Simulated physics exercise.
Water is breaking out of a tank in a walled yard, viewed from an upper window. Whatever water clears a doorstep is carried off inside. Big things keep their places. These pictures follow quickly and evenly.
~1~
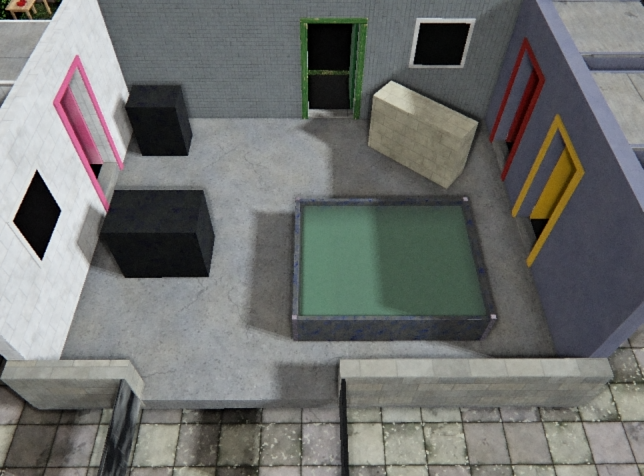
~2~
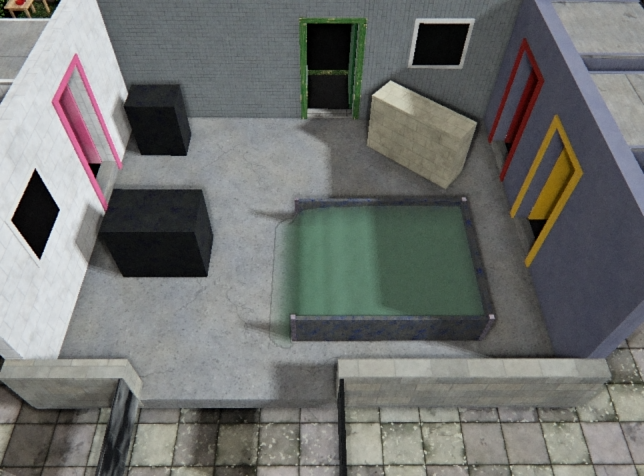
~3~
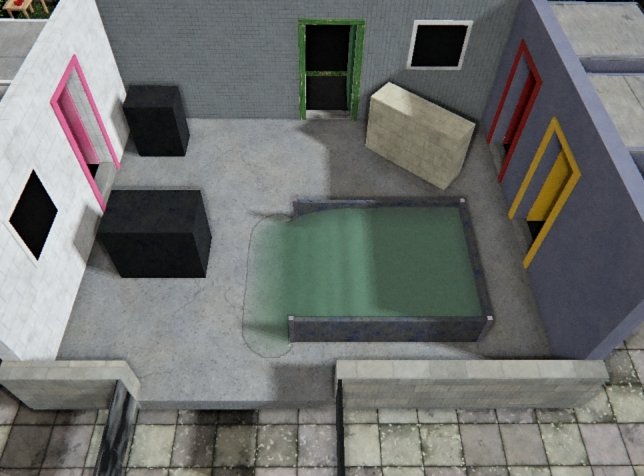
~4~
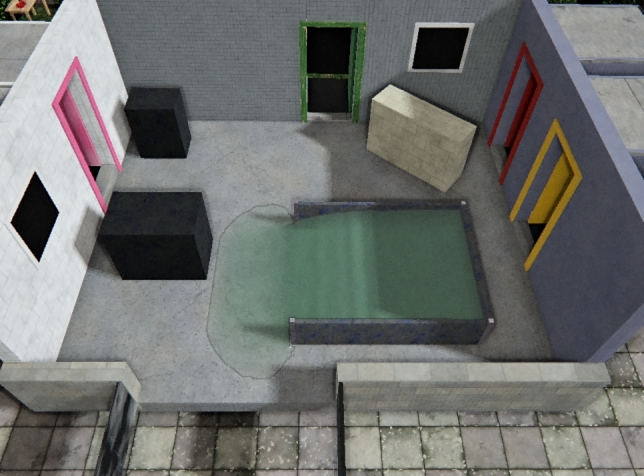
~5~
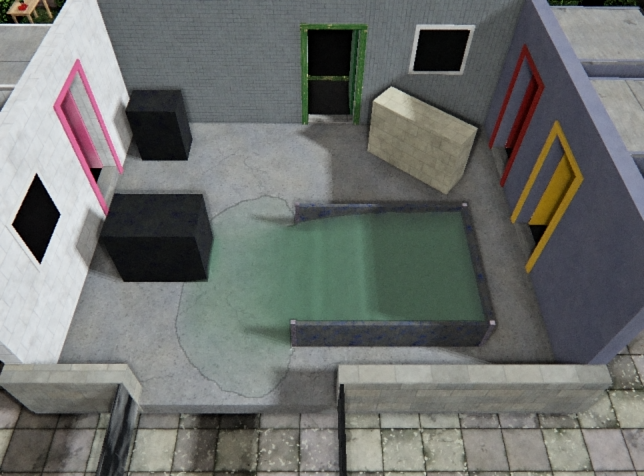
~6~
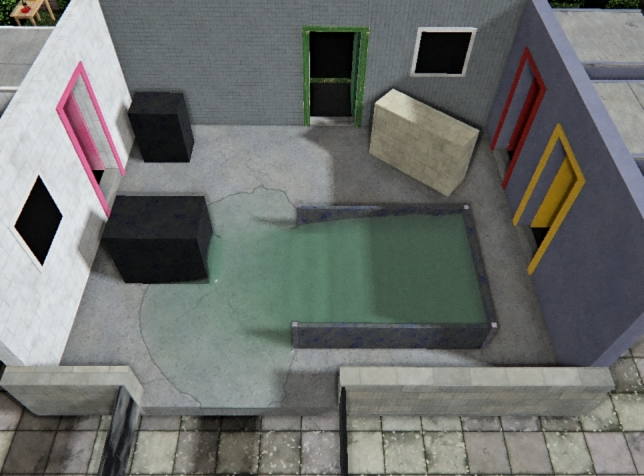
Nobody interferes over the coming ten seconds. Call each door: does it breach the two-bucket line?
Calls: The yellow door breaches it; the pink door does not breach it; the green door breaches it; the red door does not breach it.
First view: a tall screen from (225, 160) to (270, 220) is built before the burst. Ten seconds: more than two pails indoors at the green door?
Green falls short.
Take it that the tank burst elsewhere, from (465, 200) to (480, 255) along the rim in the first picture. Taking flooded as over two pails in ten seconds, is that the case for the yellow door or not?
I'd say the yellow door crosses the line.
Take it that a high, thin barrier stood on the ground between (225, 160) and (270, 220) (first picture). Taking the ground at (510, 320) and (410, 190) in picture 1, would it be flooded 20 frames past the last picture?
Taking the points in order, the first is high and dry and the second is high and dry.
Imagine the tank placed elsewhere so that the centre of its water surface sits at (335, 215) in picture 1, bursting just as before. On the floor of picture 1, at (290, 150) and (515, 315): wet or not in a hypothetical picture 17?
The first spot is left dry, the second left dry.
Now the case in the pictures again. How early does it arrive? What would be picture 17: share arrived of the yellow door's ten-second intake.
Around 0 %.
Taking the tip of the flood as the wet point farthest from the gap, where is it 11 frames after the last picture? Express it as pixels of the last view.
Close to (137, 133).
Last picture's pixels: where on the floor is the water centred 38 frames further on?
Centre: Close to (244, 226).
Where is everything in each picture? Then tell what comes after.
In the first picture, the tank at (387, 257) is whole and still.
In the second picture, the front is at (293, 221), out from the gap at (298, 270).
In the third picture, the front is at (266, 350), out from the gap at (296, 273).
In the fourth picture, water pours out at (297, 275) and has run to (243, 218).
In the fifth picture, water pours out at (298, 278) and has run to (185, 338).
In the sixth picture, the front is at (149, 336), out from the gap at (300, 280).
A moment on, water covers 35 % of the floor; the yellow door not reached, the pink door not reached, the green door not reached, the red door not reached.
Next, water covers 40 % of the floor; the yellow door not reached, the pink door wet at the sill, nothing in, the green door not reached, the red door not reached.
Then, water covers 50 % of the floor; the yellow door not reached, the pink door wet at the sill, nothing in, the green door not reached, the red door not reached.
Later, water covers 65 % of the floor; the yellow door not reached, the pink door under two buckets in, the green door under two buckets in, the red door not reached.
In the end, water covers 90 % of the floor; the yellow door over two buckets in, the pink door under two buckets in, the green door over two buckets in, the red door under two buckets in.
